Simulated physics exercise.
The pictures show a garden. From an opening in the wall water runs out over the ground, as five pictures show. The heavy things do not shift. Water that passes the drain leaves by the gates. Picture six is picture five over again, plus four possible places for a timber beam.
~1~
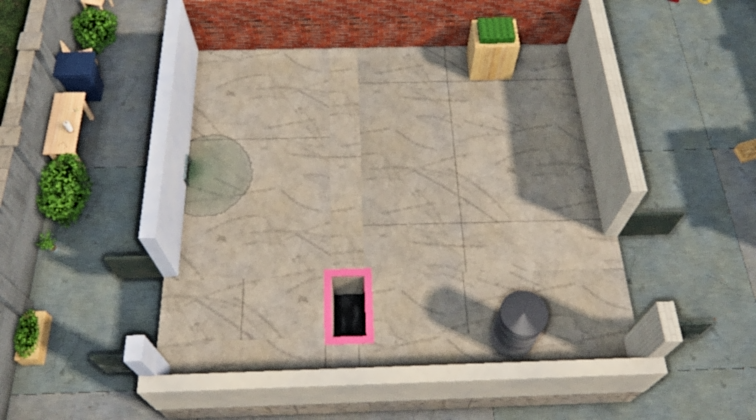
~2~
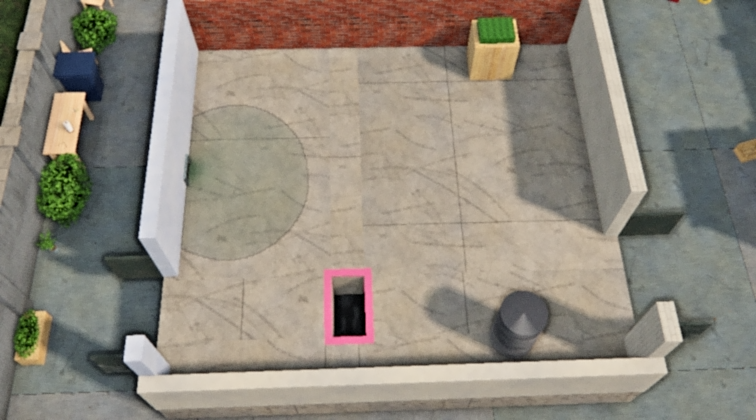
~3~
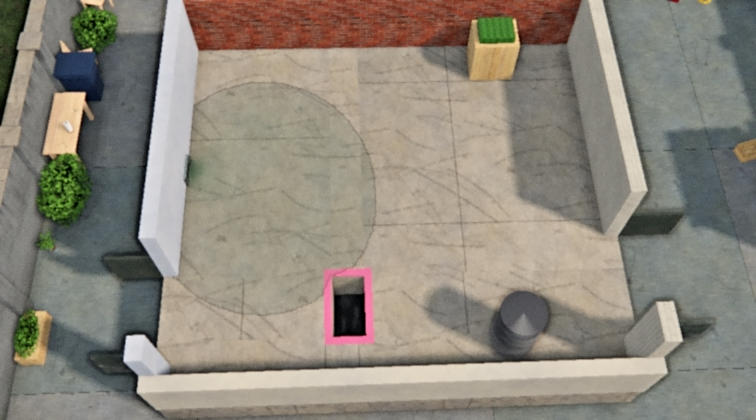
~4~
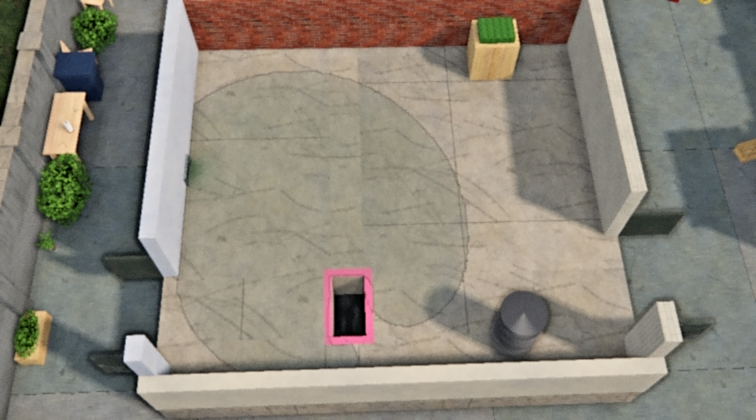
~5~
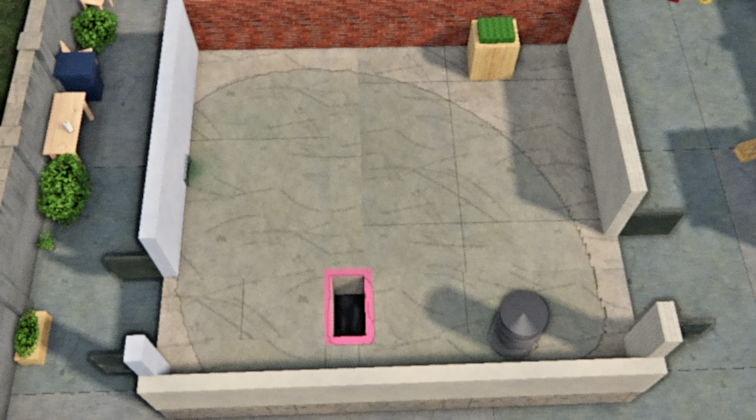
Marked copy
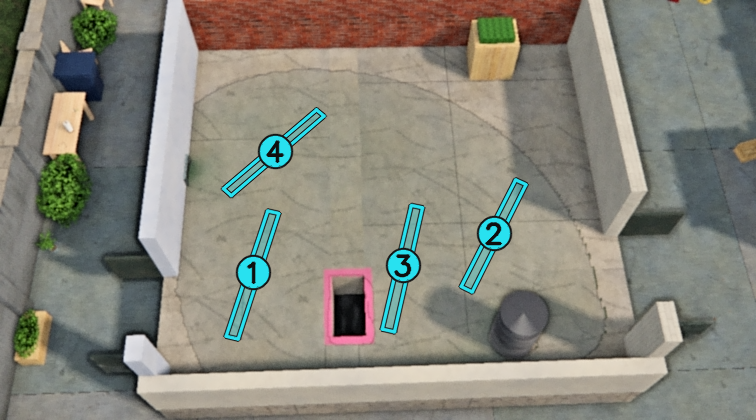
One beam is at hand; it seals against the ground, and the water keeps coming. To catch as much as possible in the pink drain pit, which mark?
Take 3.
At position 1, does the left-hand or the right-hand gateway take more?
The right gate.
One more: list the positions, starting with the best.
Best to worst: 3, 2, 4, 1.
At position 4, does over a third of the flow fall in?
No, it does not.
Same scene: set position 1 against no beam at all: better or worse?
Position 1 is worse.
On the marked copy, 1 from (232, 337) to (273, 212); 2 from (466, 289) to (520, 182); 3 from (388, 330) to (416, 206); 4 from (227, 192) to (320, 112).
Choosing 1, about 11 % of the stream goes into the pink drain pit, about 88 % out by the gates.
Choosing 2, about 36 % of the stream goes into the pink drain pit, about 64 % out by the gates.
Choosing 3, about 48 % of the stream goes into the pink drain pit, about 52 % out by the gates.
Choosing 4, about 21 % of the stream goes into the pink drain pit, about 79 % out by the gates.
